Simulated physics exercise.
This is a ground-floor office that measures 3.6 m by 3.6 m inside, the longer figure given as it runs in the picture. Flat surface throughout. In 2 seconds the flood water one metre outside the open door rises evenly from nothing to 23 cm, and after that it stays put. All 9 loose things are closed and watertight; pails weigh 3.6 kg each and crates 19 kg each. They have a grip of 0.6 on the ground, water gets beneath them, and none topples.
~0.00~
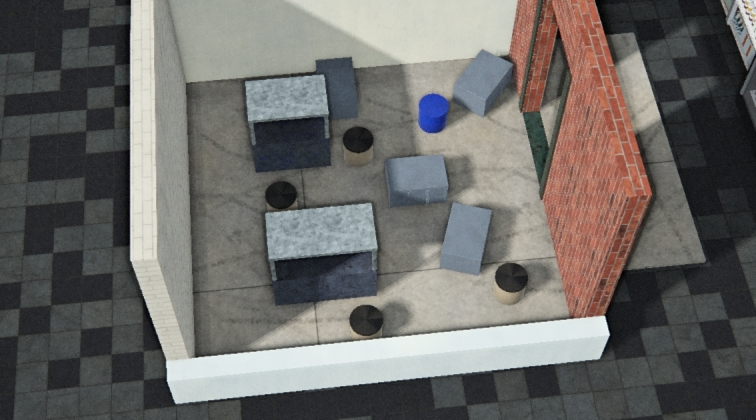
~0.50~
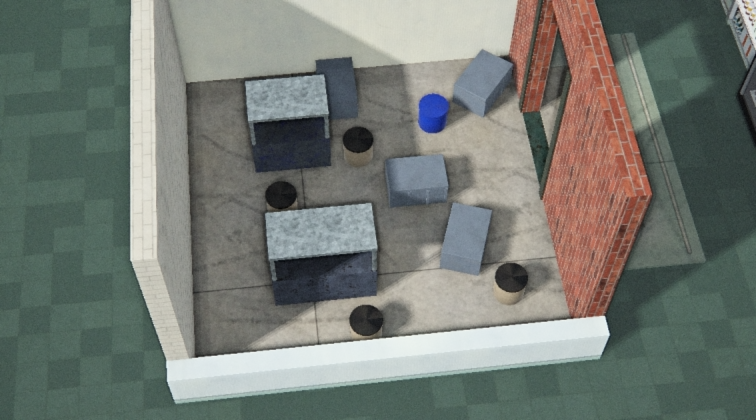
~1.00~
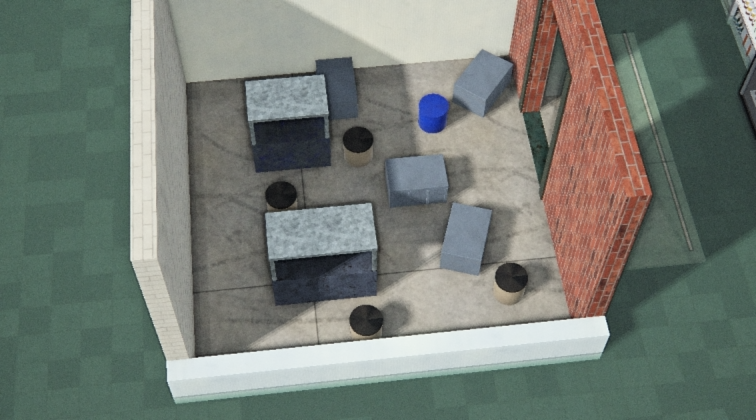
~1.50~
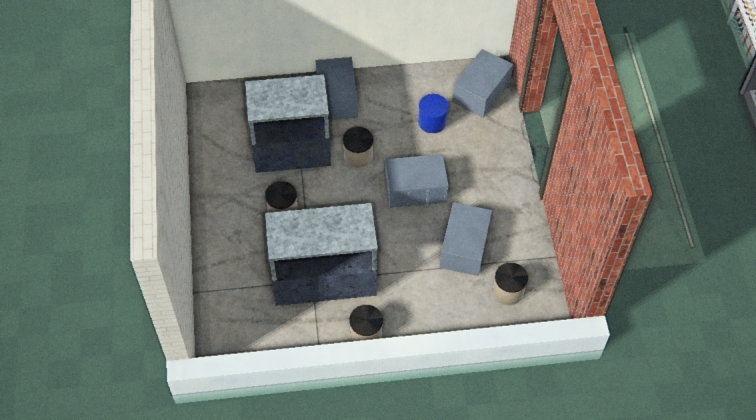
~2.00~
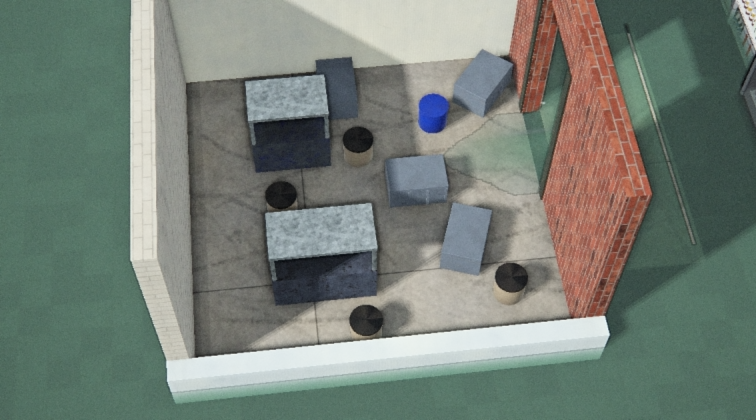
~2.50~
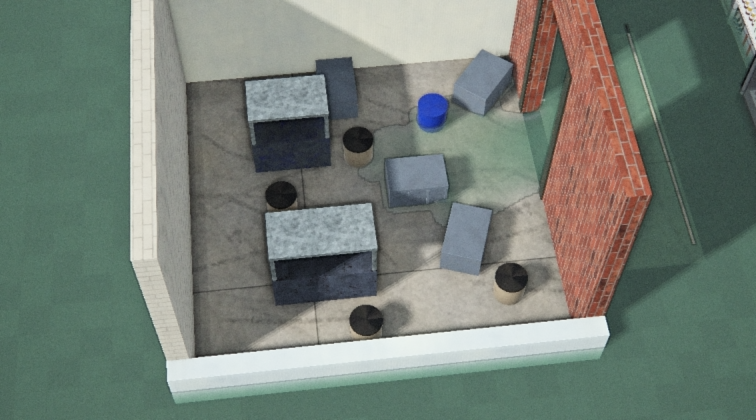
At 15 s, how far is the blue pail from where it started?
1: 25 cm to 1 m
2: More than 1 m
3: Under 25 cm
1.
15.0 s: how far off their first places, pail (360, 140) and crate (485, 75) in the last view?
Respectively 200 and 100 centimetres.
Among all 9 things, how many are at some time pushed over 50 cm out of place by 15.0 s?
That comes to 9.
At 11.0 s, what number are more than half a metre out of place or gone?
At that moment it comes to 7.
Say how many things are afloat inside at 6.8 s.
Of them, 5.
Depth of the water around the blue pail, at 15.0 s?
About 15 cm.
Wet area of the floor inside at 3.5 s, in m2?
6.0 m2.
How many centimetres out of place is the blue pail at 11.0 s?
Roughly 60 centimetres by that point.
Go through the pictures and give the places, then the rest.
The blue pail at (434, 105), on the bottom; 0.0 m2 under water; 0 of 9 have shifted, in the first picture.
The blue pail at (434, 105), on the bottom; 0.0 m2 under water; 0 of 9 have shifted, in the second picture.
The blue pail at (434, 105), on the bottom; 0.0 m2 under water; 0 of 9 have shifted, in the third picture.
The blue pail at (434, 105) rests on the ground; water covers 0.0 m2; 0 of 9 have shifted, in the fourth picture.
The blue pail at (434, 105) rests on the ground; water covers 0.6 m2; 0 of 9 have shifted, in the fifth picture.
The blue pail at (433, 105), on the bottom; water covers 1.9 m2; 0 of 9 have shifted, in the sixth picture.
After 3.5 s the blue pail is near (368, 61), 0.9 m from its start, afloat; 2 afloat.
After 6.8 s the blue pail is near (420, 71), 0.5 m from its start, afloat; 5 afloat.
After 11.0 s the blue pail is near (395, 72), 0.6 m from its start, afloat; 8 afloat.
After 15.0 s the blue pail is near (437, 57), 0.6 m from its start, afloat; 9 afloat.
